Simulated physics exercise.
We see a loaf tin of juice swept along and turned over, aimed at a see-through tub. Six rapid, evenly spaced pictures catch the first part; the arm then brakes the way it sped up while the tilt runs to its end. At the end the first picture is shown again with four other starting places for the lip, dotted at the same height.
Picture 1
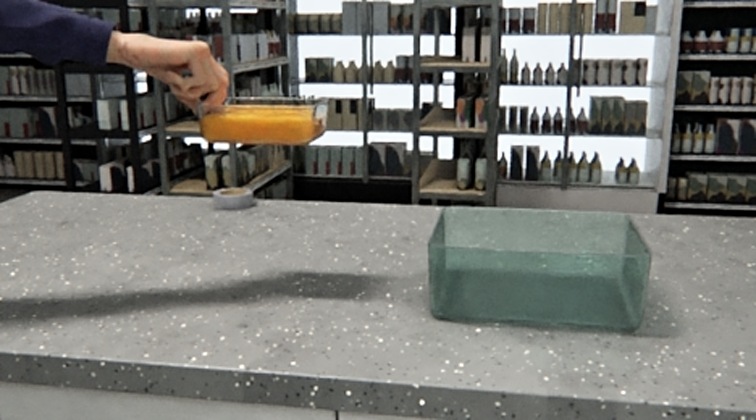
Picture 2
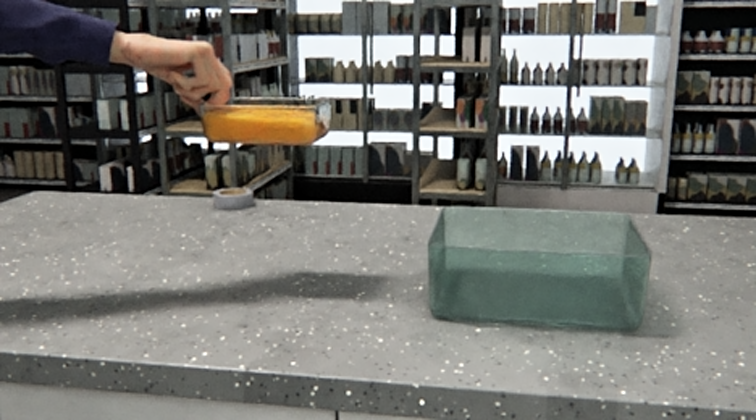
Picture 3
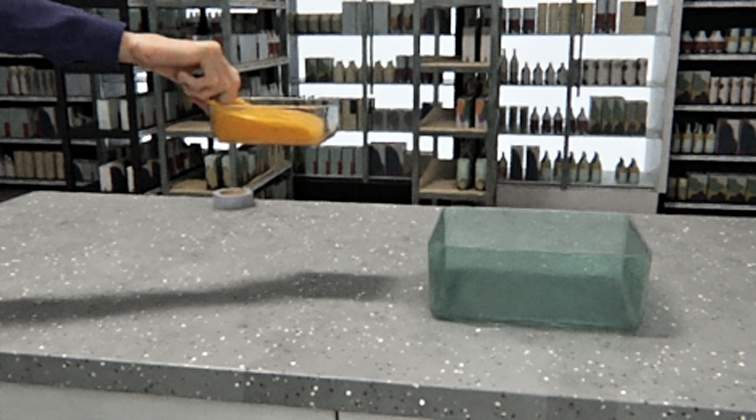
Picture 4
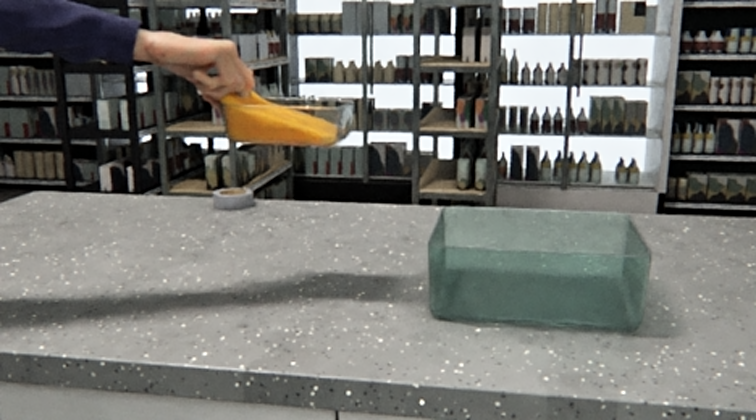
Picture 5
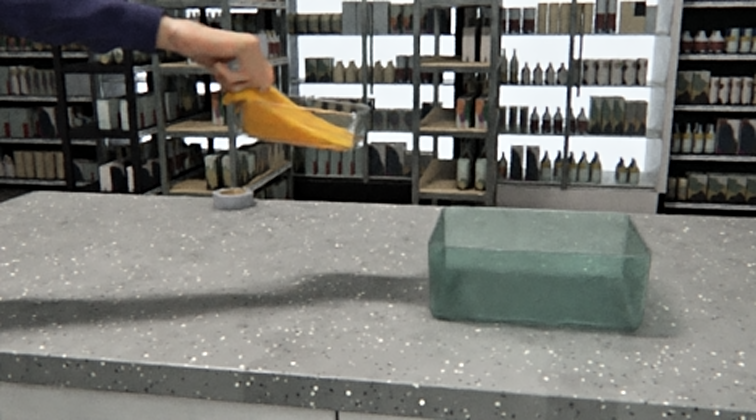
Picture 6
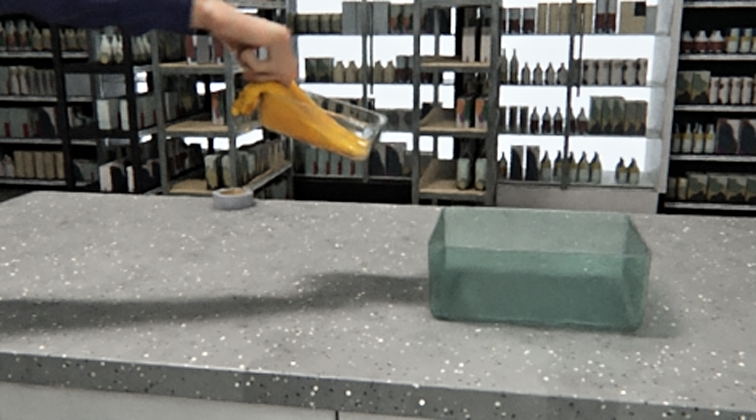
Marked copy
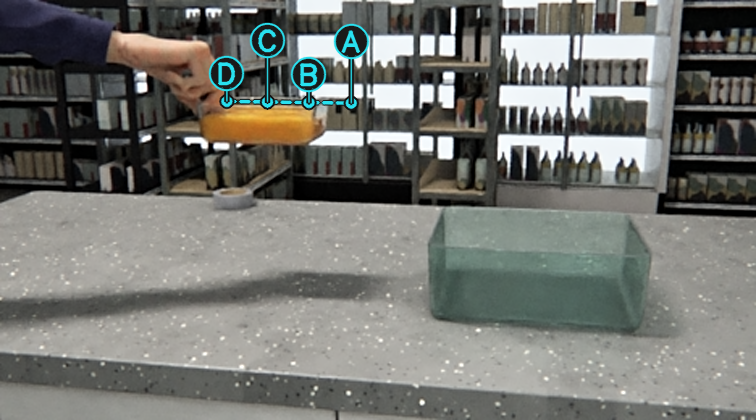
Orange liquid sloshing up the near side of a clear dish as a hand moves it right and tilts it above a counter.
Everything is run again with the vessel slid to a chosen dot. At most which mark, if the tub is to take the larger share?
That is spot A.
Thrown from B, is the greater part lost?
Yes, that goes wrong.
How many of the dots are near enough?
One.
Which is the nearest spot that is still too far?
B.
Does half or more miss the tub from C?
Yes.
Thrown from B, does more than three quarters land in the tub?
No, less.
On the marked copy, A at (351, 103); B at (308, 102); C at (267, 102); D at (226, 101).
For spot A, about 71 % lands in the tub, 25 % falls short and 4 % goes beside or beyond.
For spot B, about 22 % lands in the tub, 75 % falls short and 3 % goes beside or beyond.
For spot C, about 4 % lands in the tub, 95 % falls short.
For spot D, about 0 % lands in the tub, 99 % falls short.
